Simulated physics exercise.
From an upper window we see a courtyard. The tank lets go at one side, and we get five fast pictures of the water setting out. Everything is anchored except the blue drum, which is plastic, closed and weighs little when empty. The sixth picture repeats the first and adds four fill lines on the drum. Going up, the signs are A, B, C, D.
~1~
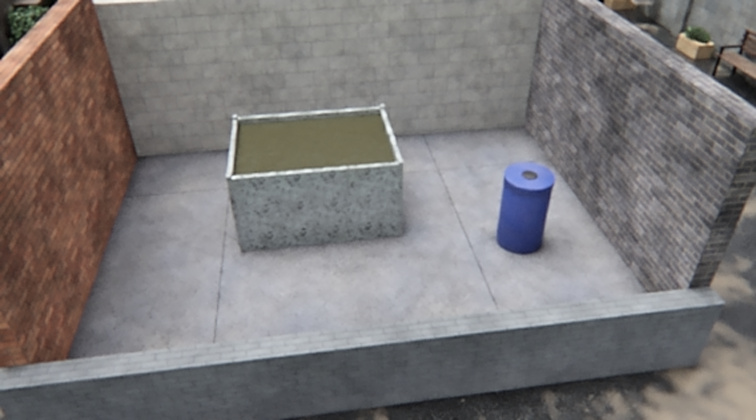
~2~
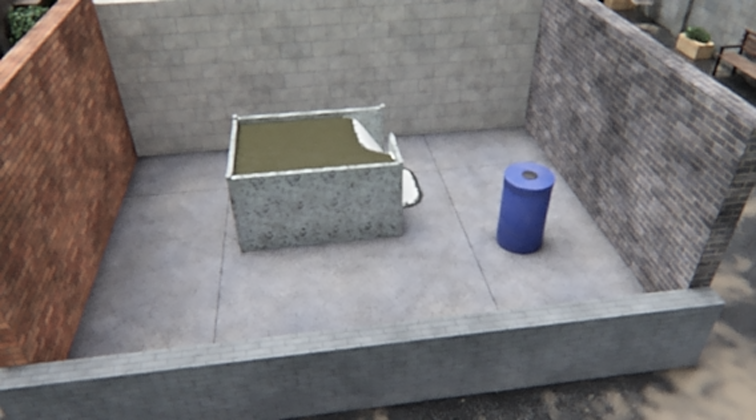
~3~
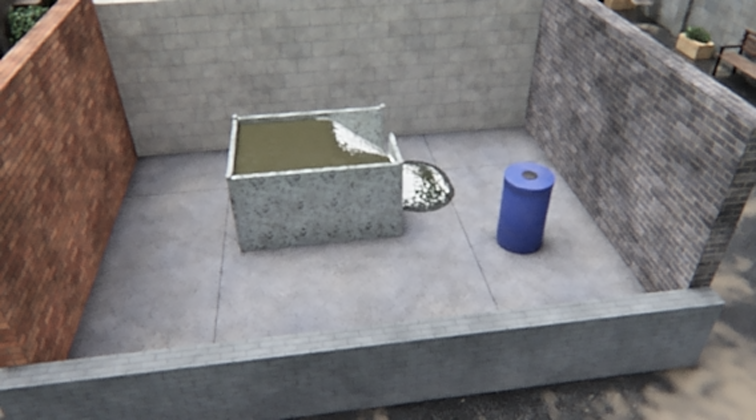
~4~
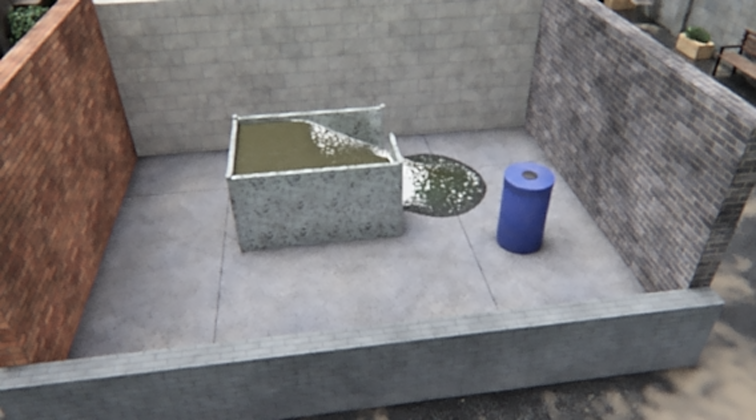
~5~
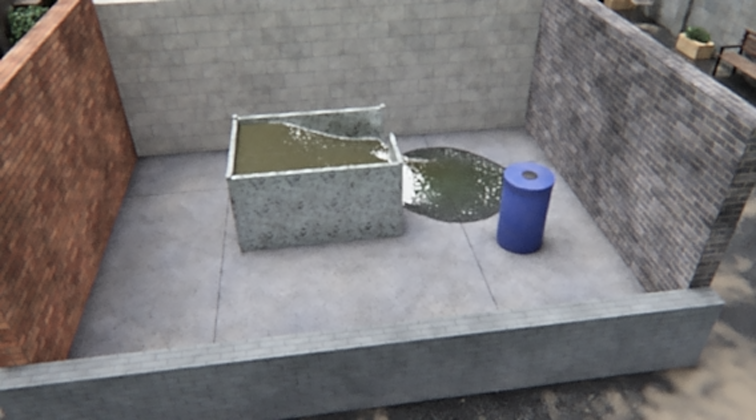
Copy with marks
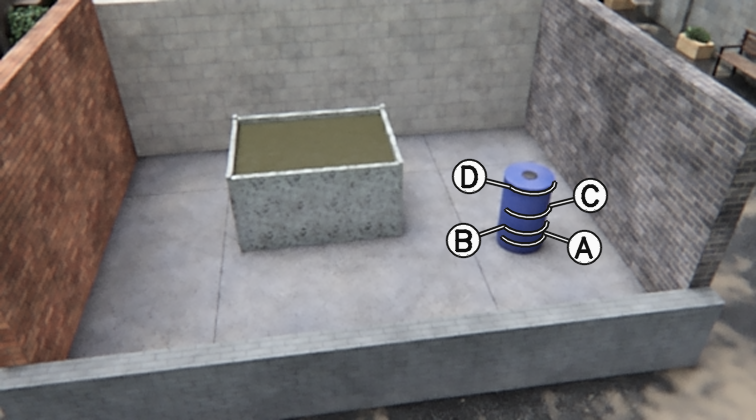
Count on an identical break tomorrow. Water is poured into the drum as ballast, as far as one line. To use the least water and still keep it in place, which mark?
B will do.
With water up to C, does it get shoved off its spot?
No, not at all.
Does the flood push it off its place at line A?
Yes, that goes wrong.
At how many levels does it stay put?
Three of them.
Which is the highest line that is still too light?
Here it is line A.
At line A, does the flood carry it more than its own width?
No, less.
In white, A at (529, 244); B at (531, 233); C at (534, 217); D at (538, 193); from the bottom up A, B, C, D.
For line A, it is pushed about half its own width away.
For line B, it does not move.
For line C, it does not move.
For line D, it does not move.
